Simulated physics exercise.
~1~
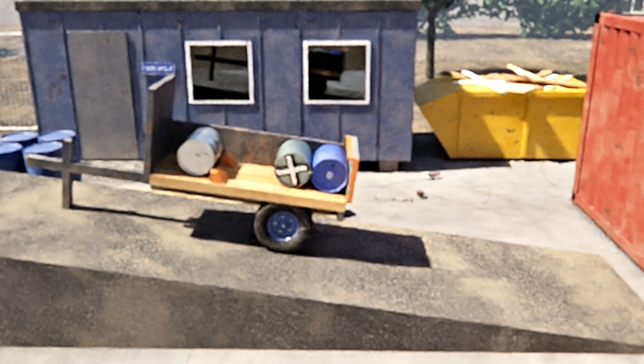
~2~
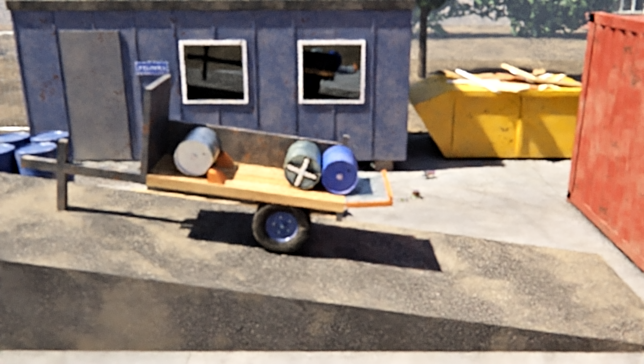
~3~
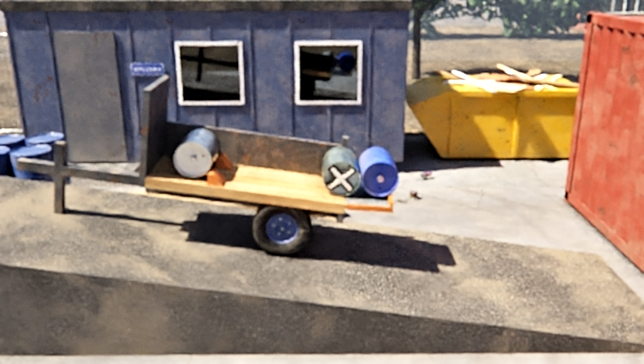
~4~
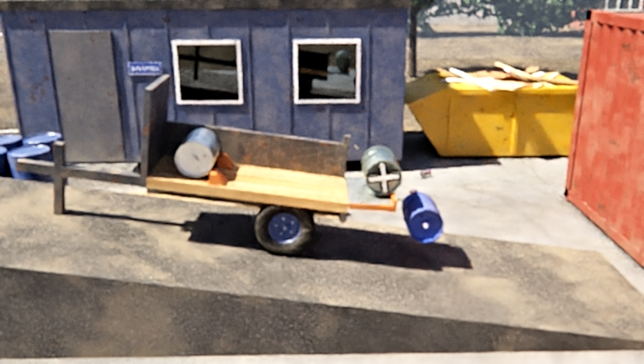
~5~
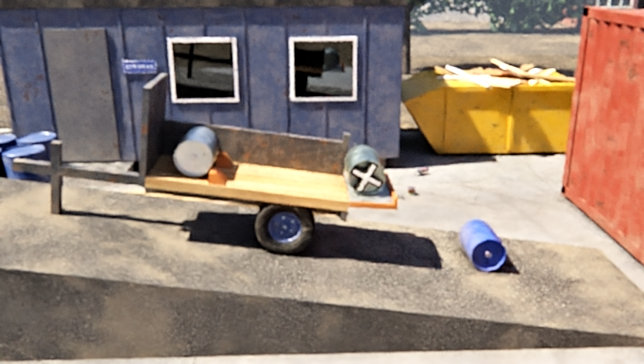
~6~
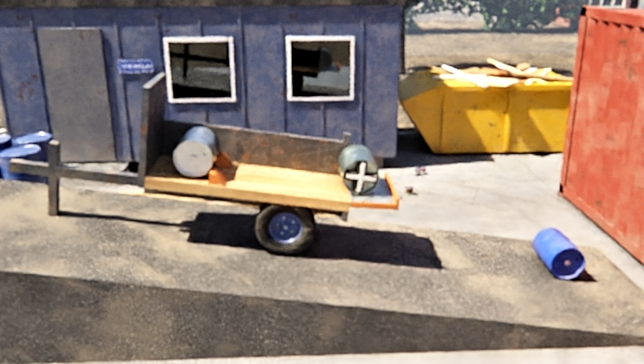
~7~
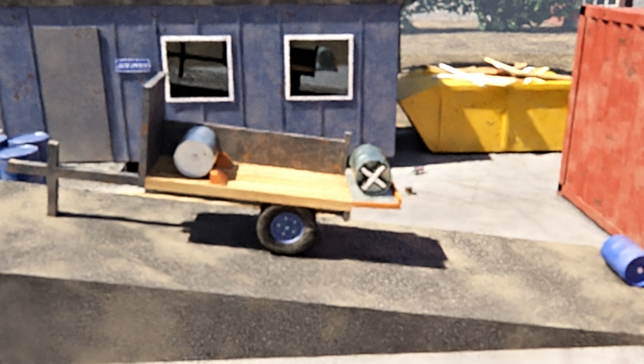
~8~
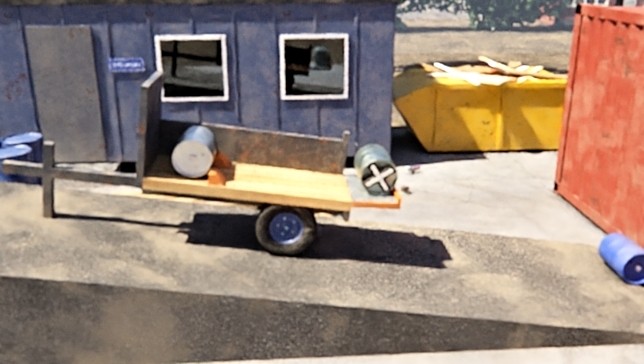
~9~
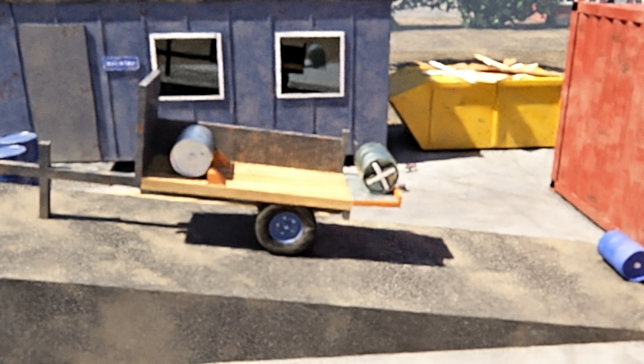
To begin with, a trailer stands on a slope descending to the right, carrying a grey keg behind an orange chock and, farther right, a keg marked with a cross beside a blue one. The tailgate swings down, and the crossed and blue kegs roll right onto it. The blue keg drops off the edge and rolls down the slope toward the red container. Meanwhile, the crossed keg rolls back slightly, then edges right again on the lowered gate. Finally, the blue keg rests at the far right, while the grey and crossed kegs remain on the trailer.
